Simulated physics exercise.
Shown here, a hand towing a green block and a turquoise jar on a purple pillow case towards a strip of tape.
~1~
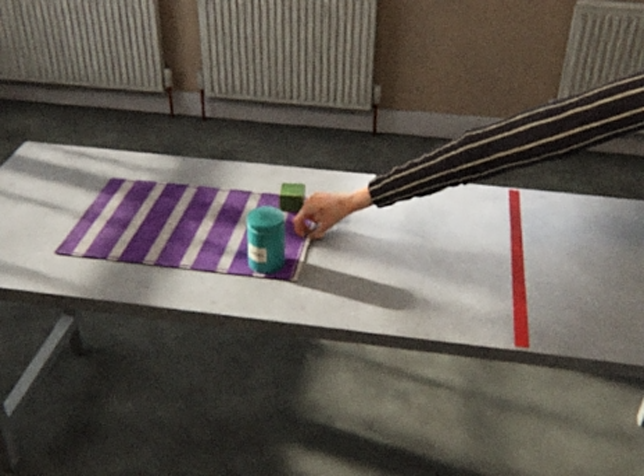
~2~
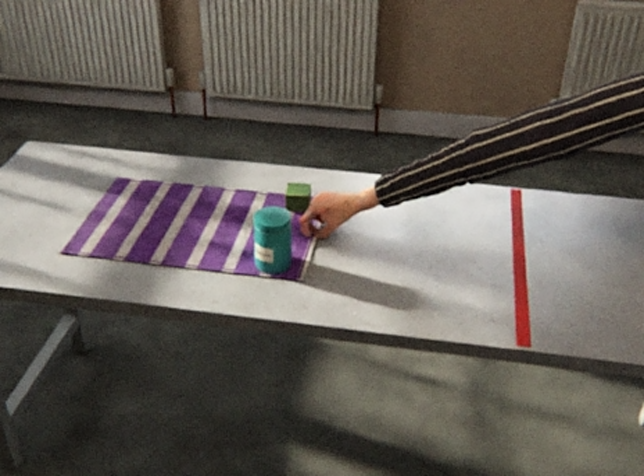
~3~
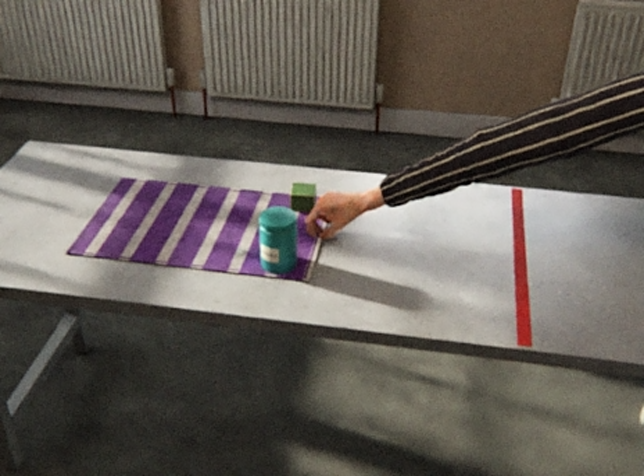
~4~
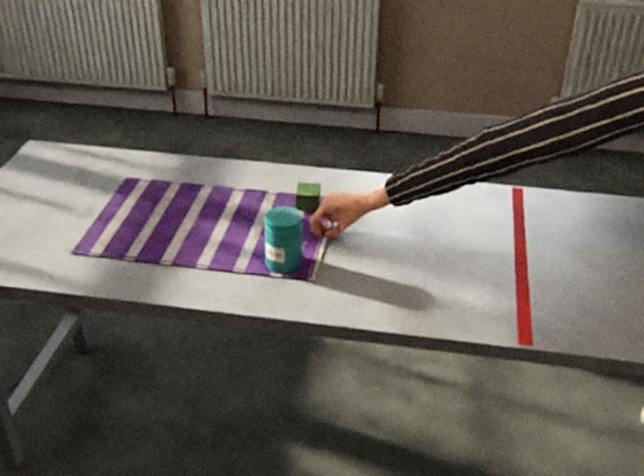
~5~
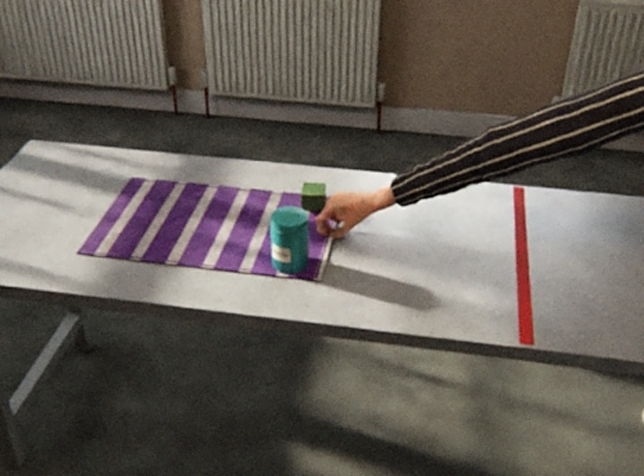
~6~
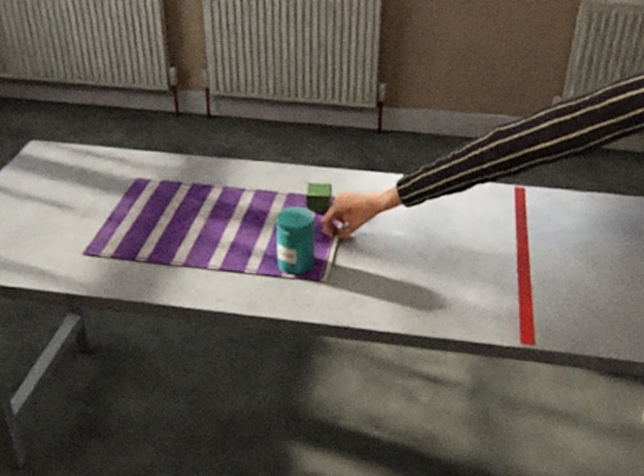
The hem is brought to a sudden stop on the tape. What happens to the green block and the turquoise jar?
The green block stays on the cloth; the turquoise jar remains aboard.
Then, 1.90 s past the final frame, hem at the tape; green block on the cloth near (487, 214); turquoise jar on the cloth near (485, 261).
Then, 2.01 s past the final frame, hem at the tape; green block on the cloth near (492, 214); turquoise jar on the cloth near (489, 261).
When it is over, hem at the tape; green block on the cloth near (492, 214); turquoise jar on the cloth near (489, 261). The green block remains aboard and the turquoise jar keeps its seat.
